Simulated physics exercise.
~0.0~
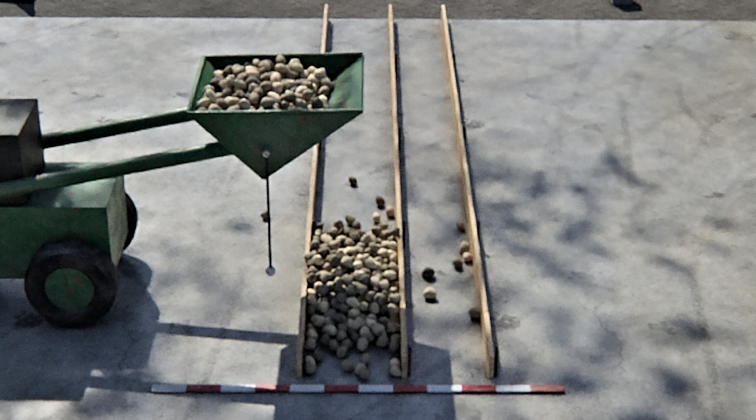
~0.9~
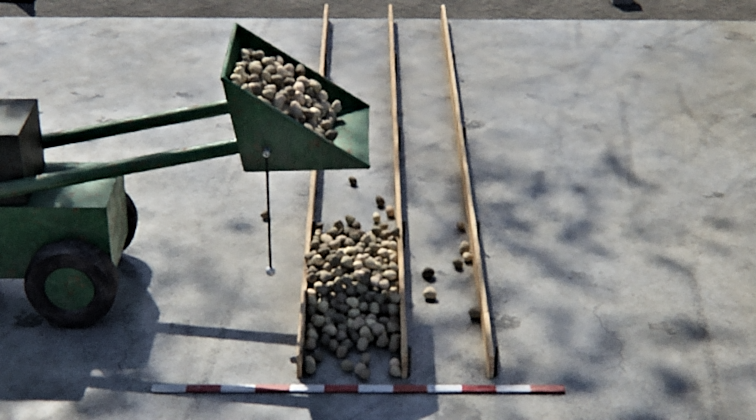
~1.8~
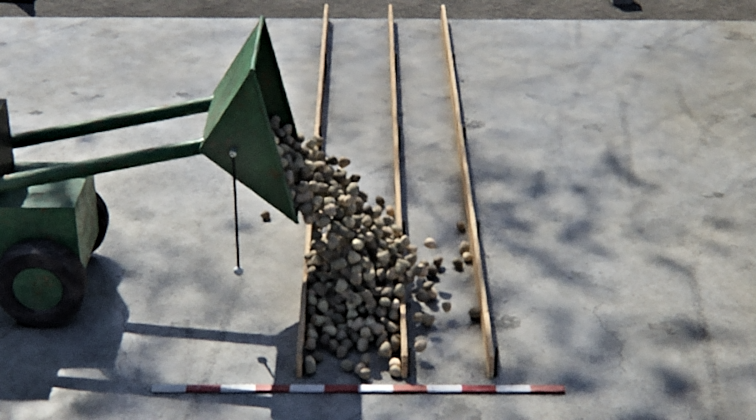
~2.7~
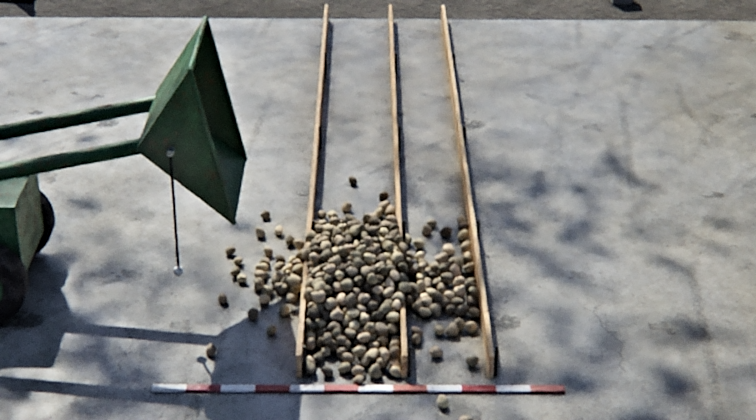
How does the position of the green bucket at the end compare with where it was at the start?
The bucket ends up farther to the left, away from the boards, whereas at the start it was close beside the left board.
